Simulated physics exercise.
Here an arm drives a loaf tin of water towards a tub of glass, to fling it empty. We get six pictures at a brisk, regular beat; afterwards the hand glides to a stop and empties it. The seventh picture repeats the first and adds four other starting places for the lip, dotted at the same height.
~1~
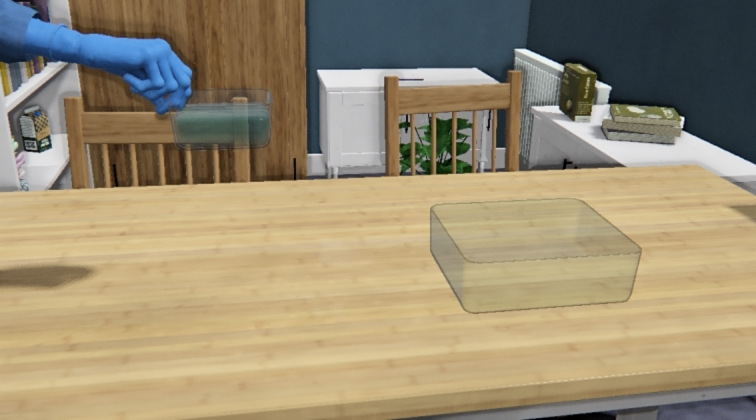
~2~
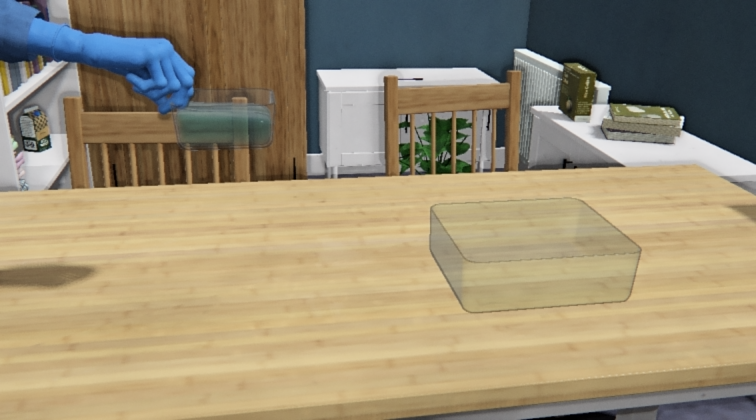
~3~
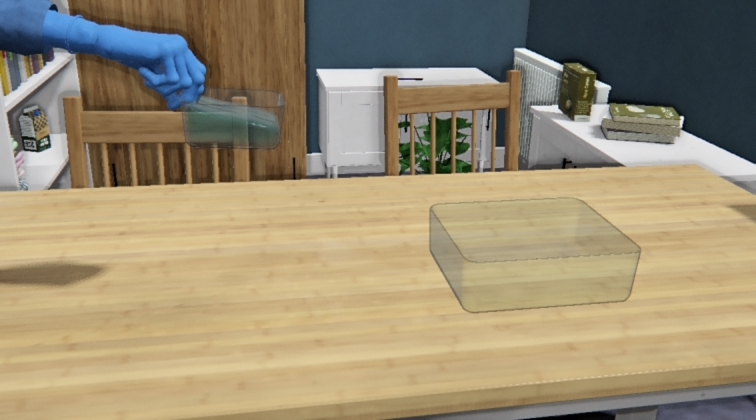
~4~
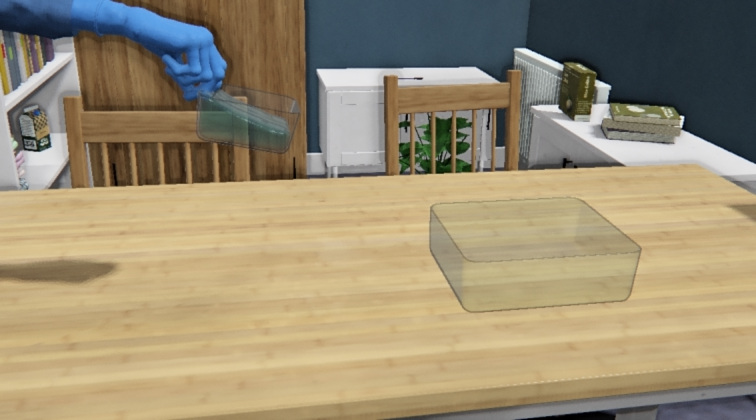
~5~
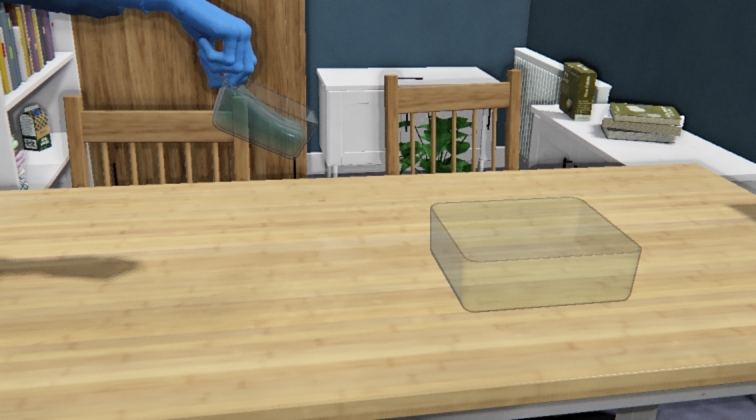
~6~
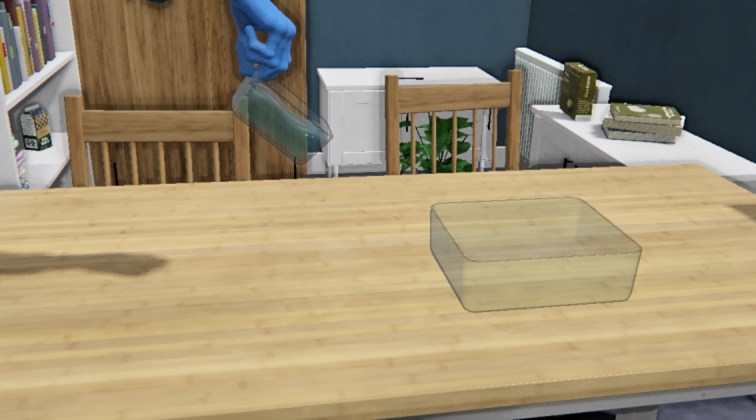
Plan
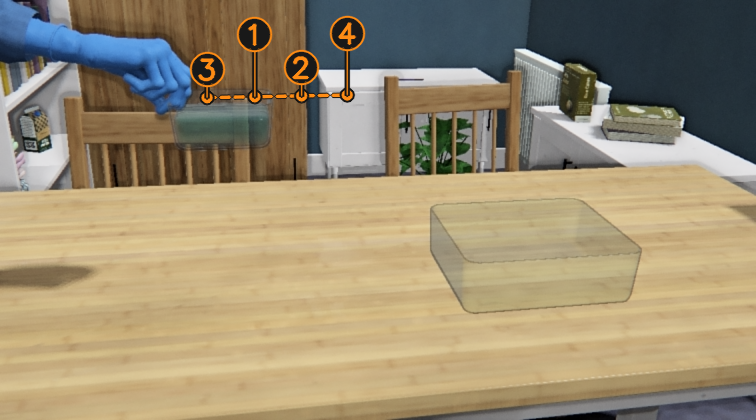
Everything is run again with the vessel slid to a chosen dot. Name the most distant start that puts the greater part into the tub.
Use place 2.
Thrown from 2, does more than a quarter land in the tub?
Yes, clearly.
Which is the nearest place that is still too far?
It is 1.
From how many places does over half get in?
Two of the four.
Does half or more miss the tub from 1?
Yes, that goes wrong.
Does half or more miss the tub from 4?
No, not at all.
On the marked copy, 1 at (254, 96); 2 at (301, 95); 3 at (207, 97); 4 at (347, 95).
If 1 is chosen, about 17 % lands in the tub, 77 % falls short and 6 % goes beside or beyond.
If 2 is chosen, about 72 % lands in the tub, 18 % falls short and 11 % goes beside or beyond.
If 3 is chosen, about 0 % lands in the tub, 99 % falls short.
If 4 is chosen, about 79 % lands in the tub, 5 % falls short and 16 % goes beside or beyond.
